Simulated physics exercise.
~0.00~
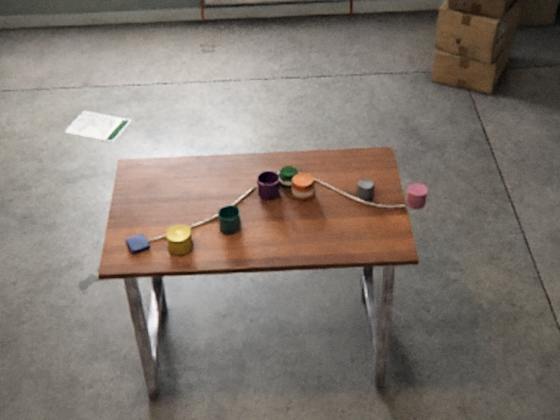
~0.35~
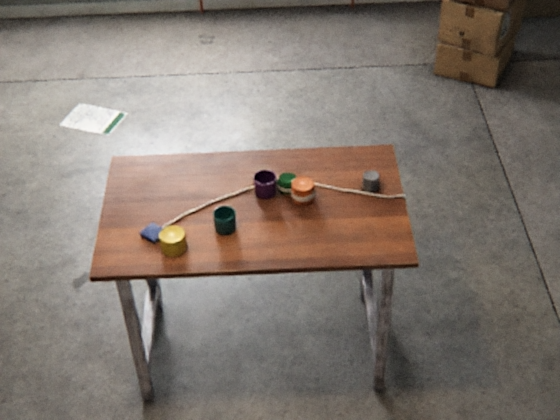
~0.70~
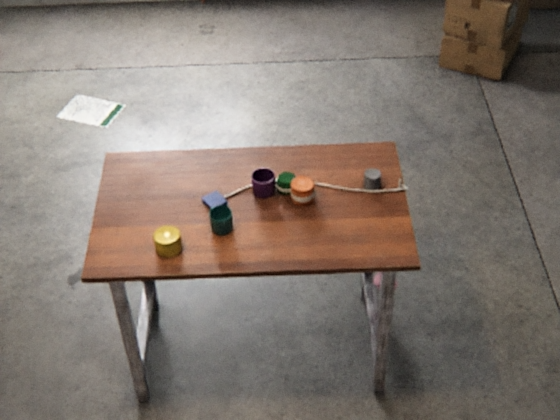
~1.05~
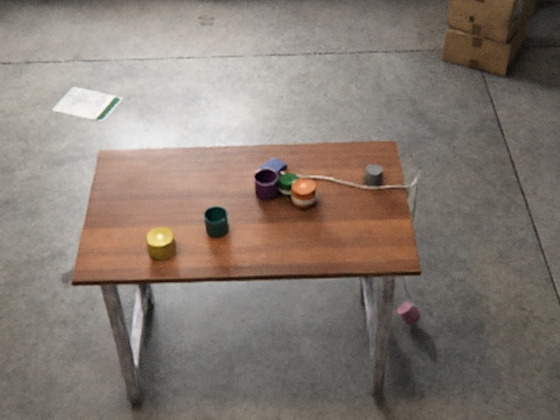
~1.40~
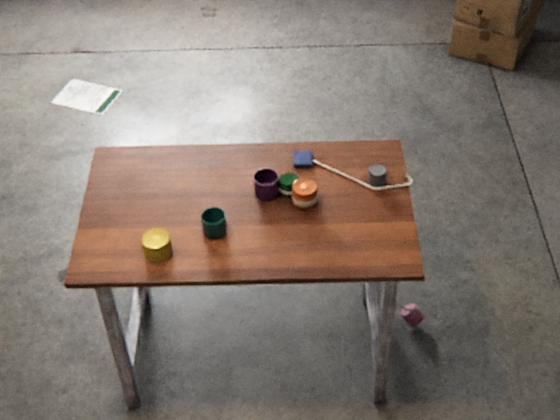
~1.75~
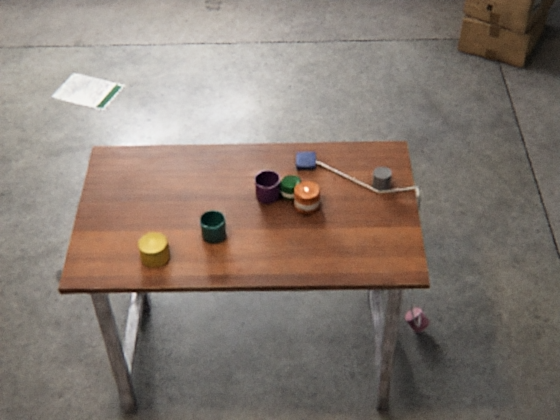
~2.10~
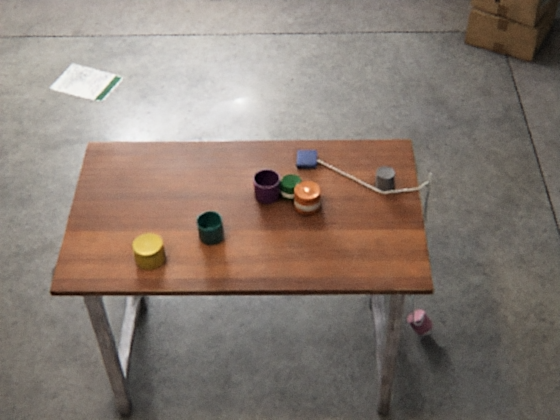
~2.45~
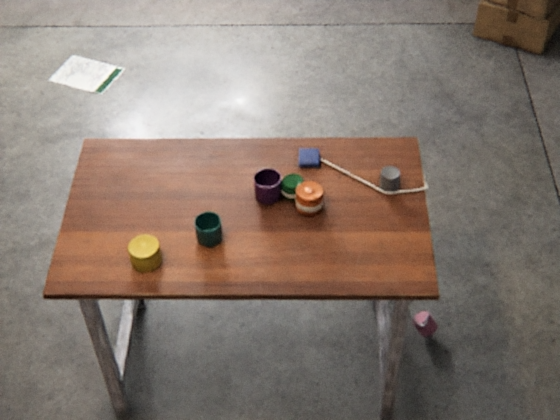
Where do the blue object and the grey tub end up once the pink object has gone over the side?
Both are still on the table, with the blue object resting toward the back behind the orange tin and the grey tub standing near the right edge.
